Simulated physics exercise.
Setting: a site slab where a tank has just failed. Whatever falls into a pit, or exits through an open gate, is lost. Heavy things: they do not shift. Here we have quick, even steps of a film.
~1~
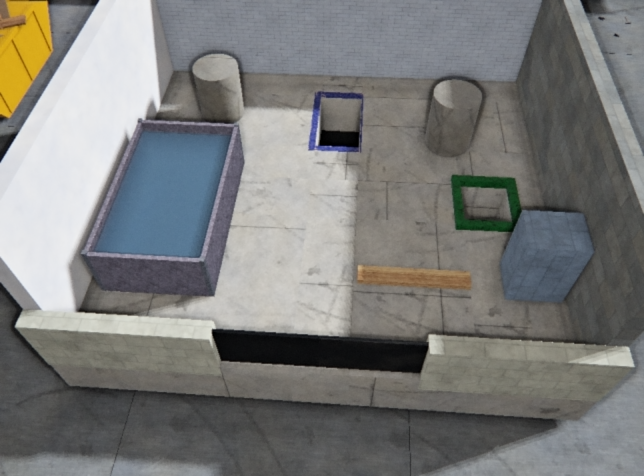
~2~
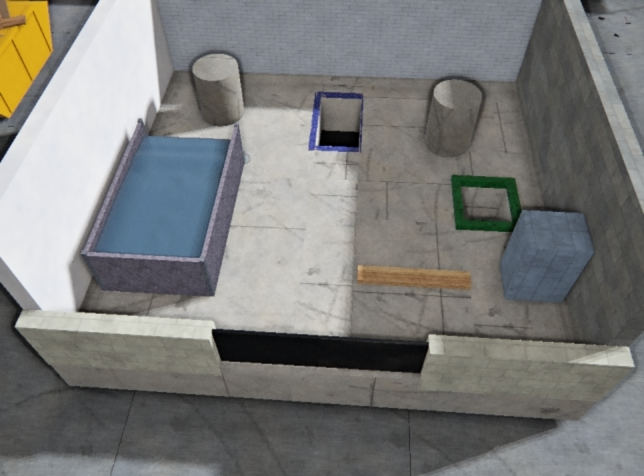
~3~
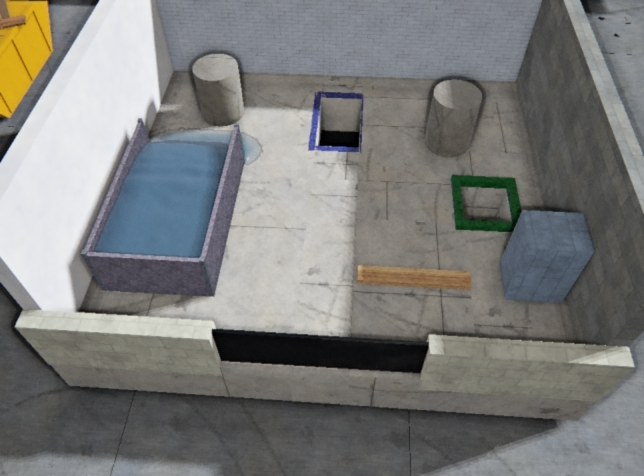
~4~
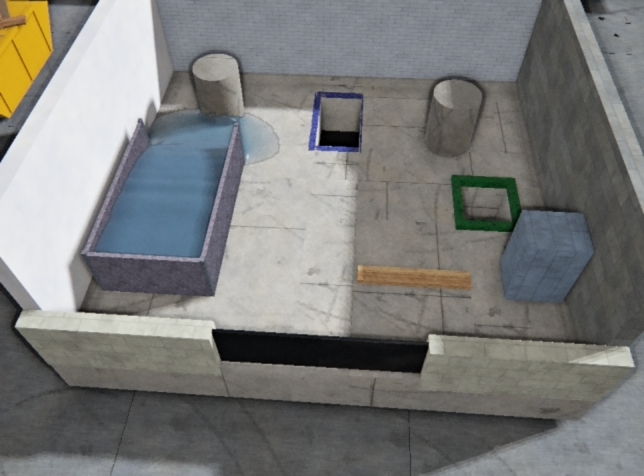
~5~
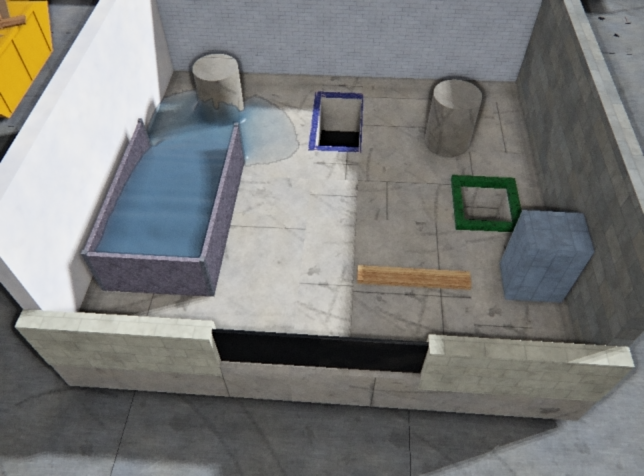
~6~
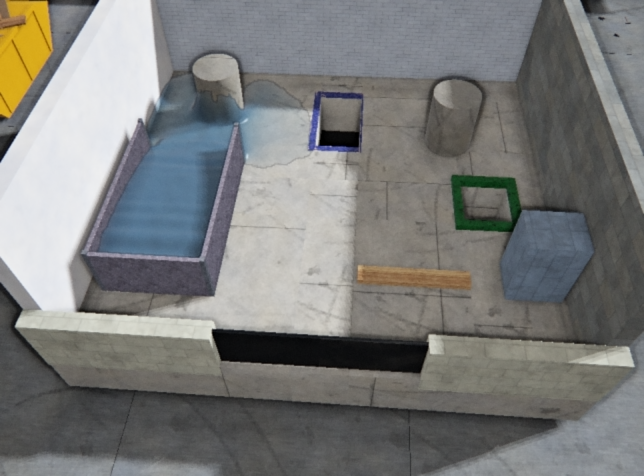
A large walled concrete slab held a purple-edged tank of still blue water on the left, until water poured out over its far side, spreading around the nearby pillar and rightward toward the blue-framed opening.
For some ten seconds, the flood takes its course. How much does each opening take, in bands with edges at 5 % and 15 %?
Outcome: The gate soaks up scarcely any - beneath five per cent; the blue pit soaks up a great deal - past fifteen per cent; the green pit soaks up scarcely any - beneath five per cent.
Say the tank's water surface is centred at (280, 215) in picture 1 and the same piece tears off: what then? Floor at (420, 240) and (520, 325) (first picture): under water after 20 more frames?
In the order given, untouched and untouched.
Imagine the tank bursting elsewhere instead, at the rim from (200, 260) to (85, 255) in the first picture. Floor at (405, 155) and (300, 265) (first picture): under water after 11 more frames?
In order: Spared and swamped.
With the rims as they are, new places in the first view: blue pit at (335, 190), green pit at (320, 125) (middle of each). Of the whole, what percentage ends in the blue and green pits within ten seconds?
The blue pit ends up with 12 per cent, the green pit with 14 per cent.
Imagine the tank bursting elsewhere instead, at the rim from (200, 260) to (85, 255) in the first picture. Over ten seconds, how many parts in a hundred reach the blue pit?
In per cent: Blue 15.
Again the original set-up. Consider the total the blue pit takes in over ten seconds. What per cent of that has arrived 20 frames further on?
Estimated share: About 45 %.
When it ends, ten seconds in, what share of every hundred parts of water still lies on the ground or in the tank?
Close to 52 in a hundred.
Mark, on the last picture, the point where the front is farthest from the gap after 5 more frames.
My pick would be pixel (350, 79).
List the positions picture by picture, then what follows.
Still water in the water tank at (169, 187), in the first frame.
The front is at (247, 161), out from the gap on the water tank's far side, in the second frame.
The front is at (257, 149), out from the gap on the water tank's far side, in the third frame.
The front is at (268, 128), out from the gap on the water tank's far side, in the fourth frame.
The front is at (188, 93), out from the gap on the water tank's far side, in the fifth frame.
Water pours out on the water tank's far side and has run to a hidden place, in the sixth frame.
A moment on, water covers 20 % of the floor; the gate 0 %, the blue pit 1 %, the green pit 0 %.
Next, water covers 25 % of the floor; the gate 0 %, the blue pit 6 %, the green pit 0 %.
Then, water covers 40 % of the floor; the gate 0 %, the blue pit 21 %, the green pit 0 %.
Later, water covers 65 % of the floor; the gate 0 %, the blue pit 36 %, the green pit 1 %.
In the end, water covers 90 % of the floor; the gate 0 %, the blue pit 47 %, the green pit 1 %.
